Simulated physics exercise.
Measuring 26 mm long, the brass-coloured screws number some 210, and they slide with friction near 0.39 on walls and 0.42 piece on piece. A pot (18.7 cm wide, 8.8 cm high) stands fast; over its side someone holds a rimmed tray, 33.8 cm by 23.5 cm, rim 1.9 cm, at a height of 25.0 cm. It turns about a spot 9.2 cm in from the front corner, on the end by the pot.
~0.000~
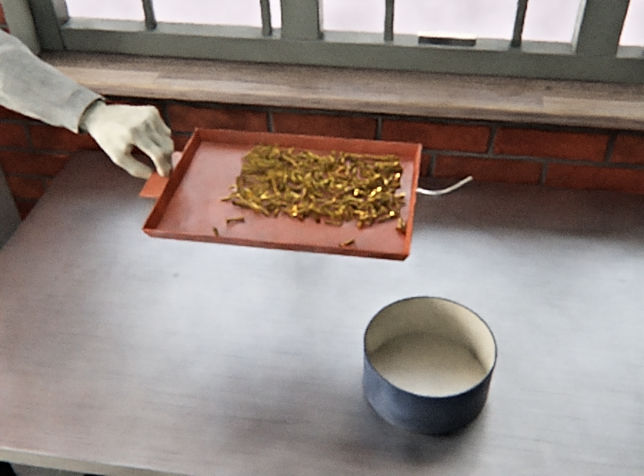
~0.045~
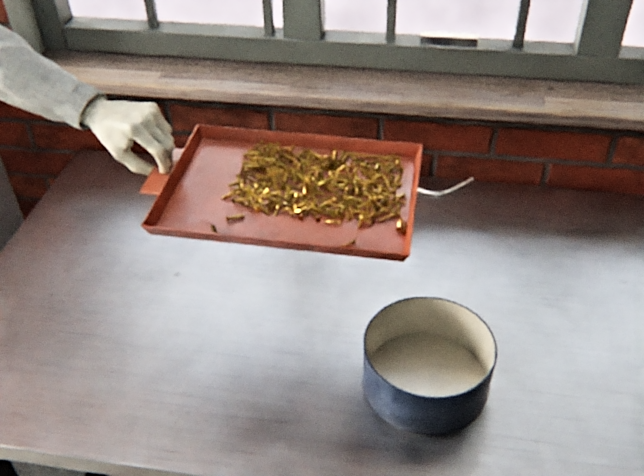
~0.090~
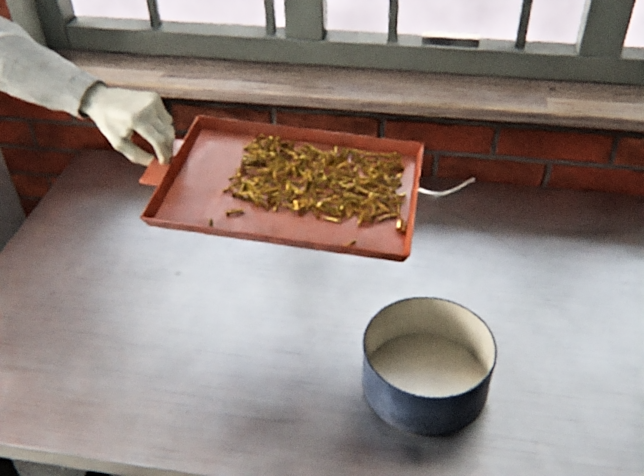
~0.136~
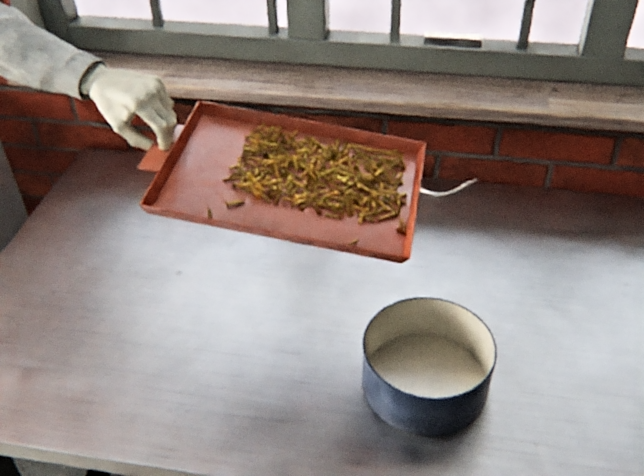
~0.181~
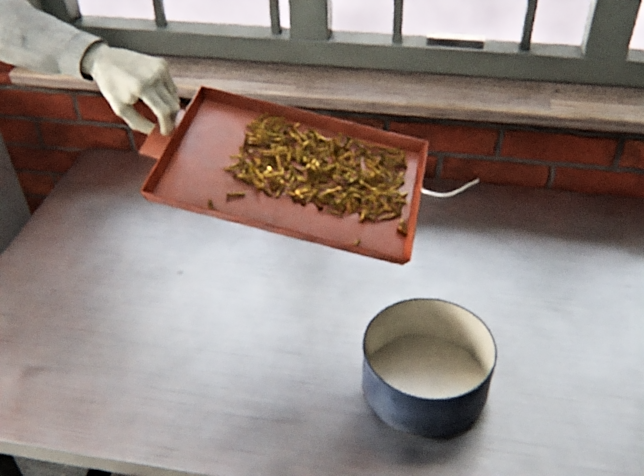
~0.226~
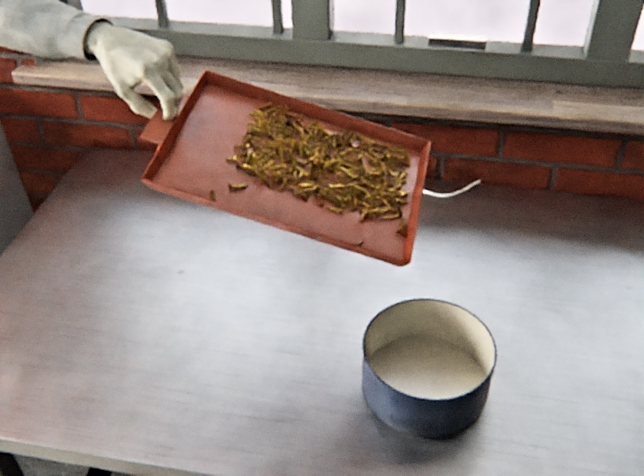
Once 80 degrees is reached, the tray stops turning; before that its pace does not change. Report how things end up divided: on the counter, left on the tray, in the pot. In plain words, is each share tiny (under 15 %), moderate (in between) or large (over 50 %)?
As I see it, counter: I expect a notable fraction of the load there. Tray: I expect a mere dribble of the load there. Pot: I expect the major share of the load there.
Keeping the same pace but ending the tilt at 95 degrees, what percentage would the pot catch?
It would be near 80 per cent.
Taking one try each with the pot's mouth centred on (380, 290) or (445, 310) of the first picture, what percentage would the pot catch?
First try around 10 %, second around 80 %.
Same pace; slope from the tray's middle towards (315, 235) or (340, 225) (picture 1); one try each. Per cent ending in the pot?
Near 75 and 100 per cent, in that order.
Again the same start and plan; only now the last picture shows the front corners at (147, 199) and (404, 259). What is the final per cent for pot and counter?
Final per cent - pot 100, counter 0.
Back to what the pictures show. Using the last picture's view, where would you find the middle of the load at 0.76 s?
I'd put it close to (428, 236).
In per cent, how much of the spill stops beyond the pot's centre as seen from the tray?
That works out to about 80 percent.
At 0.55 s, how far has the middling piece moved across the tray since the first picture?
Displacement on the tray: Roughly 6 cm.
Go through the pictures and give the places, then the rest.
In the first picture, tray tilt 0 degrees, front corners at (149, 226) and (404, 250); middle of the pieces at (320, 186); pot at (430, 343).
In the second picture, tray tilt 1 degrees, front corners at (149, 223) and (404, 250); middle of the pieces at (321, 184).
In the third picture, tray tilt 3 degrees, front corners at (148, 215) and (404, 251), lowest corner right front; middle of the pieces at (321, 181).
In the fourth picture, tray tilt 7 degrees, front corners at (147, 202) and (405, 253), lowest corner right front; middle of the pieces at (323, 175).
In the fifth picture, tray tilt 12 degrees, front corners at (148, 189) and (405, 255), lowest corner right front; middle of the pieces at (324, 170).
In the sixth picture, tray tilt 16 degrees, front corners at (149, 176) and (406, 257), lowest corner right front; middle of the pieces at (327, 165); pot at (429, 346). Its pace works out near 100 degrees a second.
After 0.55 s, tilt 48 degrees; the tray holds 100 %, the pot 0 %.
After 0.76 s, tilt 69 degrees; the tray holds 60 %, the pot 0 %.
After 1.09 s, tilt 80 degrees; the tray holds 5 %, the pot 65 %.
At rest (2.2 s), counter 25 %, tray 0 %, pot 75 %.
